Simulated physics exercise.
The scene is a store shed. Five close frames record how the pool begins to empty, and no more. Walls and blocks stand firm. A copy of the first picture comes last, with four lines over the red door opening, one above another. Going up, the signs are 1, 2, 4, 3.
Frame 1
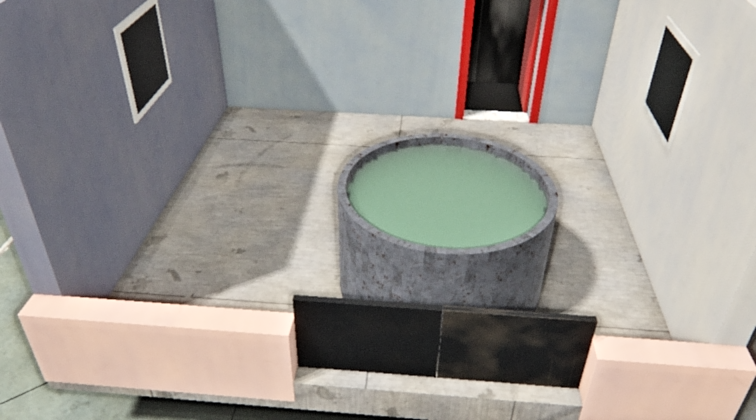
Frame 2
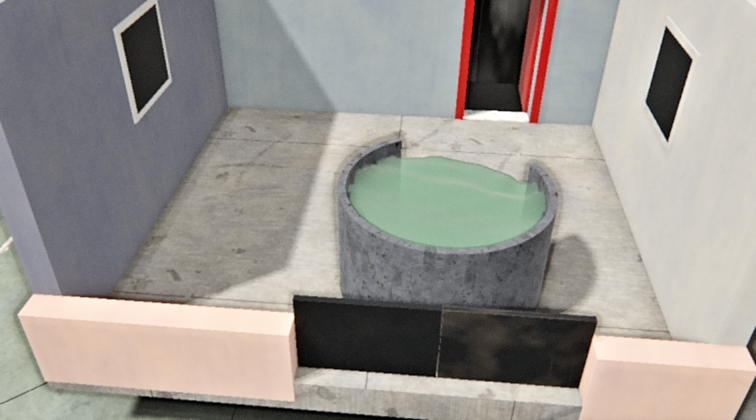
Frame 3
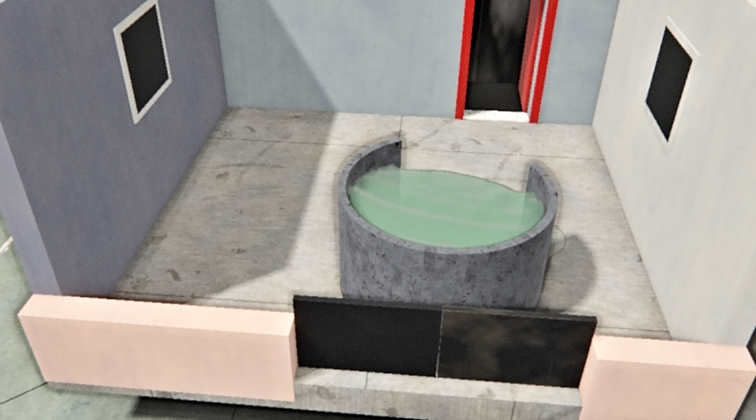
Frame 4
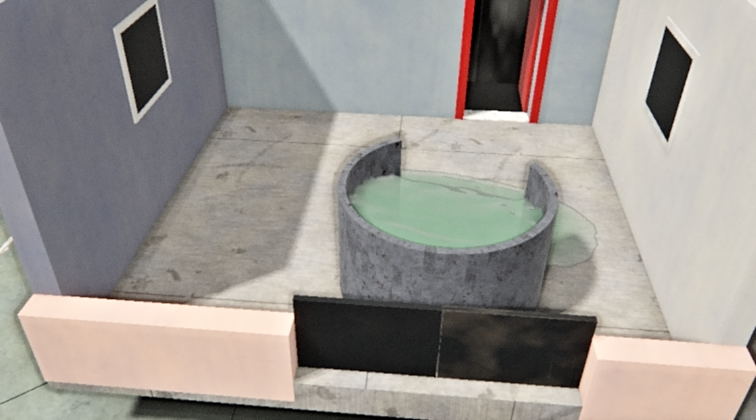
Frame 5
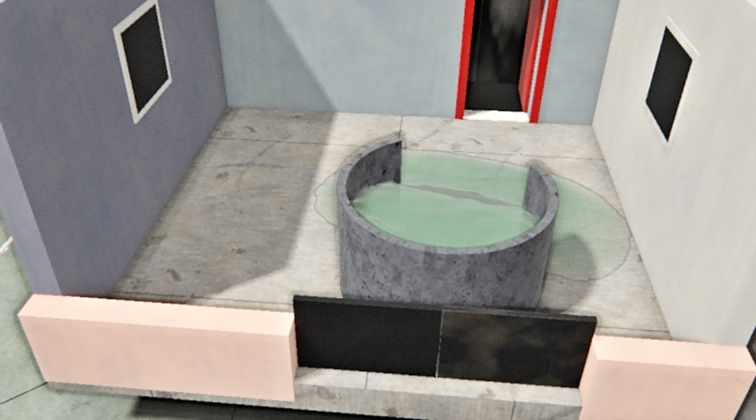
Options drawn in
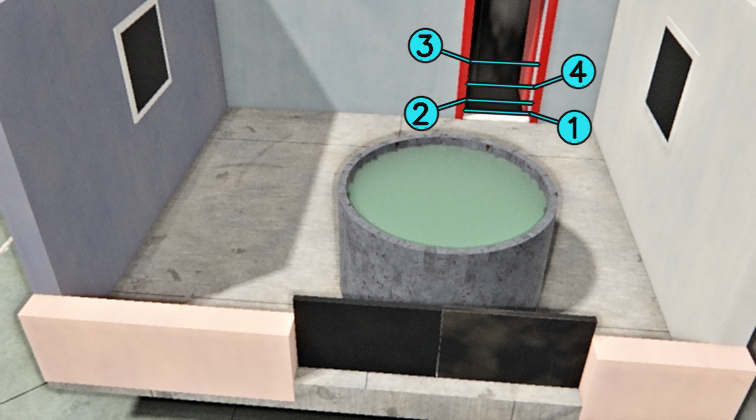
The footage shows a round grey tank of green water in a walled yard with a red doorway; a section of its back wall disappears, and water pours out, spreading across the concrete floor behind and to both sides.
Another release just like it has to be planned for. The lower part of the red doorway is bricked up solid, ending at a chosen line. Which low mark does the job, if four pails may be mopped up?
Choose 4.
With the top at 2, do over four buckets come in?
Yes, it does.
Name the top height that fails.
Height 2.
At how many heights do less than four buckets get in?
Two of them.
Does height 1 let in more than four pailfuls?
Yes.
On the marked copy, 1 at (497, 112); 2 at (498, 101); 3 at (503, 62); 4 at (500, 85); from the bottom up 1, 2, 4, 3.
For height 1, dozens of bucketfuls pour in.
For height 2, about 11 bucketfuls get in.
For height 3, nothing gets over.
For height 4, a splash gets over, under a bucket.
